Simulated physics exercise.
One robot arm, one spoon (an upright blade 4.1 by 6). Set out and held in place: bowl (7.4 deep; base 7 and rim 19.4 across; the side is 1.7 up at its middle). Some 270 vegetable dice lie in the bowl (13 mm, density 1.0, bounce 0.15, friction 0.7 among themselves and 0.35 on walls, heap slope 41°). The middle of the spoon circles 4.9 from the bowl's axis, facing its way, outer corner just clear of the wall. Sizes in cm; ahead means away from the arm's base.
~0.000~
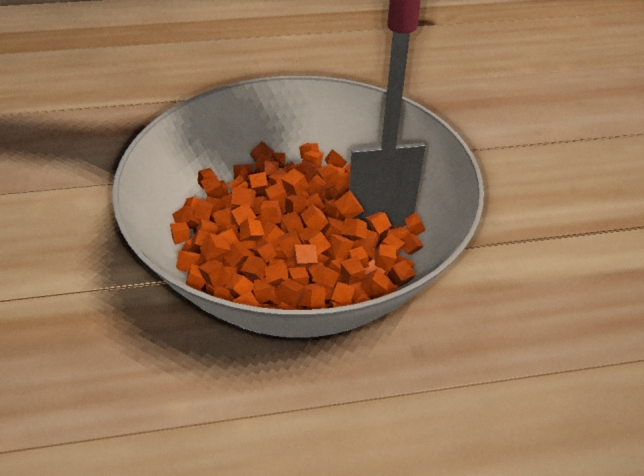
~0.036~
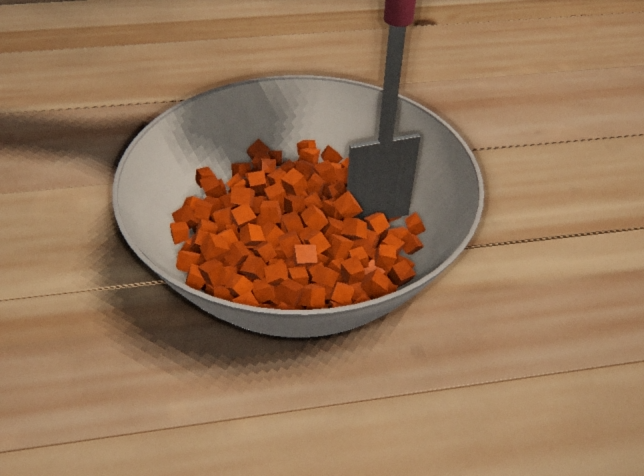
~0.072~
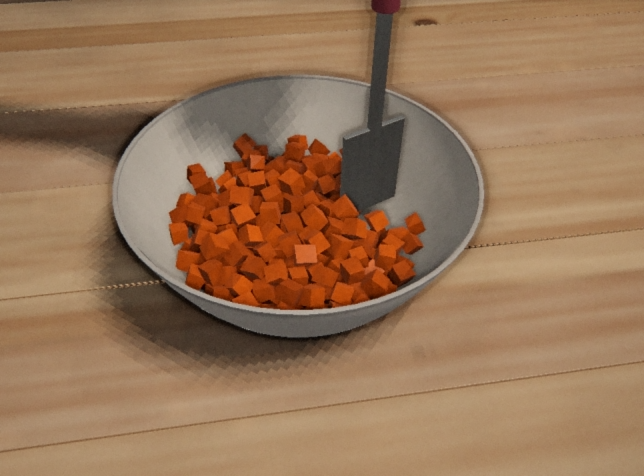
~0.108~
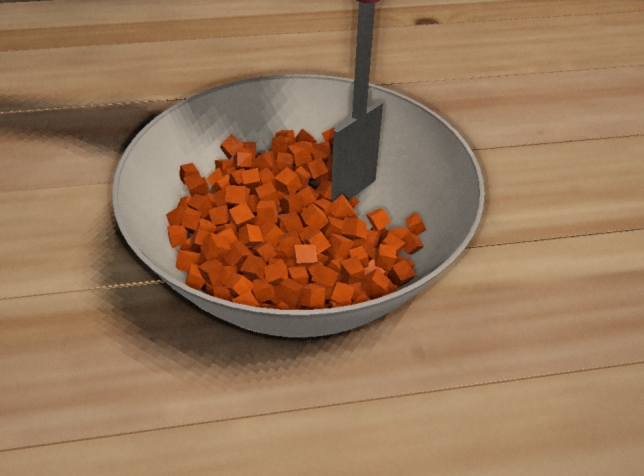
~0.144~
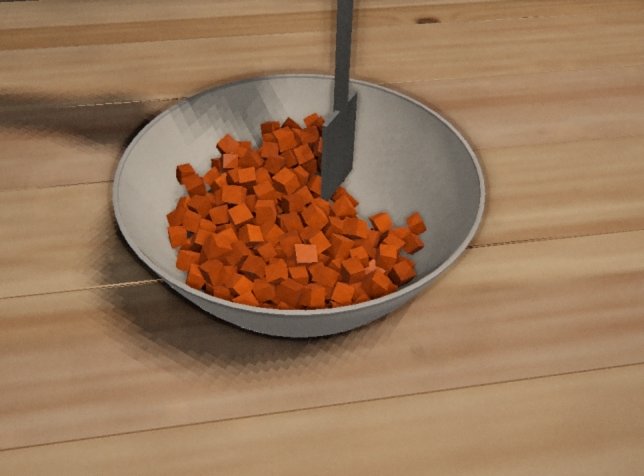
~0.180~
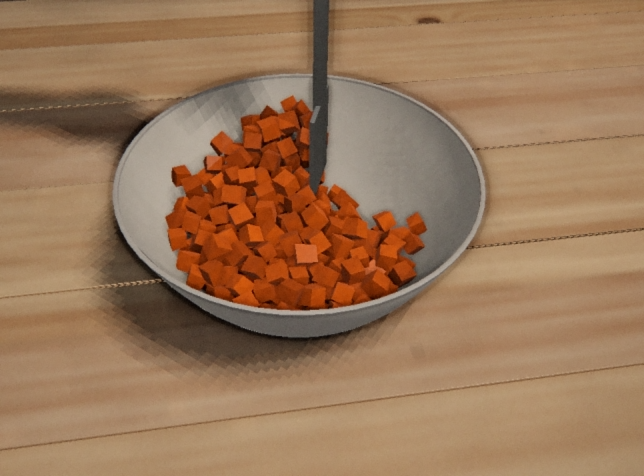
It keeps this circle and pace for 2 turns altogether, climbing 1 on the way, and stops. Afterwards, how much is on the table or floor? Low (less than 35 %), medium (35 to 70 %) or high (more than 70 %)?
Share on the table or floor: Low (less than 35 %).
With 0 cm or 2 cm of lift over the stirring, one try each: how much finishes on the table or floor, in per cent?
About 20 and 10 per cent.
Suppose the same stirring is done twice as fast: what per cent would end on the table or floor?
Then about 45 per cent.
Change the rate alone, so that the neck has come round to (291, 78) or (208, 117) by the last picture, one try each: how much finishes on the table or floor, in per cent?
About 25 and 50 per cent.
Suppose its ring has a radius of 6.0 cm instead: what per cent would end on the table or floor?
It would be near 0 per cent.
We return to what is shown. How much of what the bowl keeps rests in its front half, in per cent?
Some 35 per cent.
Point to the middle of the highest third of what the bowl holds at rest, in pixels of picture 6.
At about (368, 172).
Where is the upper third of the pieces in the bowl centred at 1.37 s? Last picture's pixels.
Around (278, 277).
By 0.77 s, 326° round, highest piece 10 above the table; 262 in the bowl, 6 on the table or floor, 3 in flight or on the tool.
By 1.37 s, 223° round, highest piece 9 above the table; 231 in the bowl, 36 on the table or floor, 4 in flight or on the tool.
By 1.87 s, 0° round, highest piece 8 above the table; 224 in the bowl, 47 on the table or floor.
By 2.57 s, 0° round, highest piece 8 above the table; 224 in the bowl, 47 on the table or floor.
Final count, 224 in the bowl, 47 on the table or floor. That is 17 % on the table or floor.
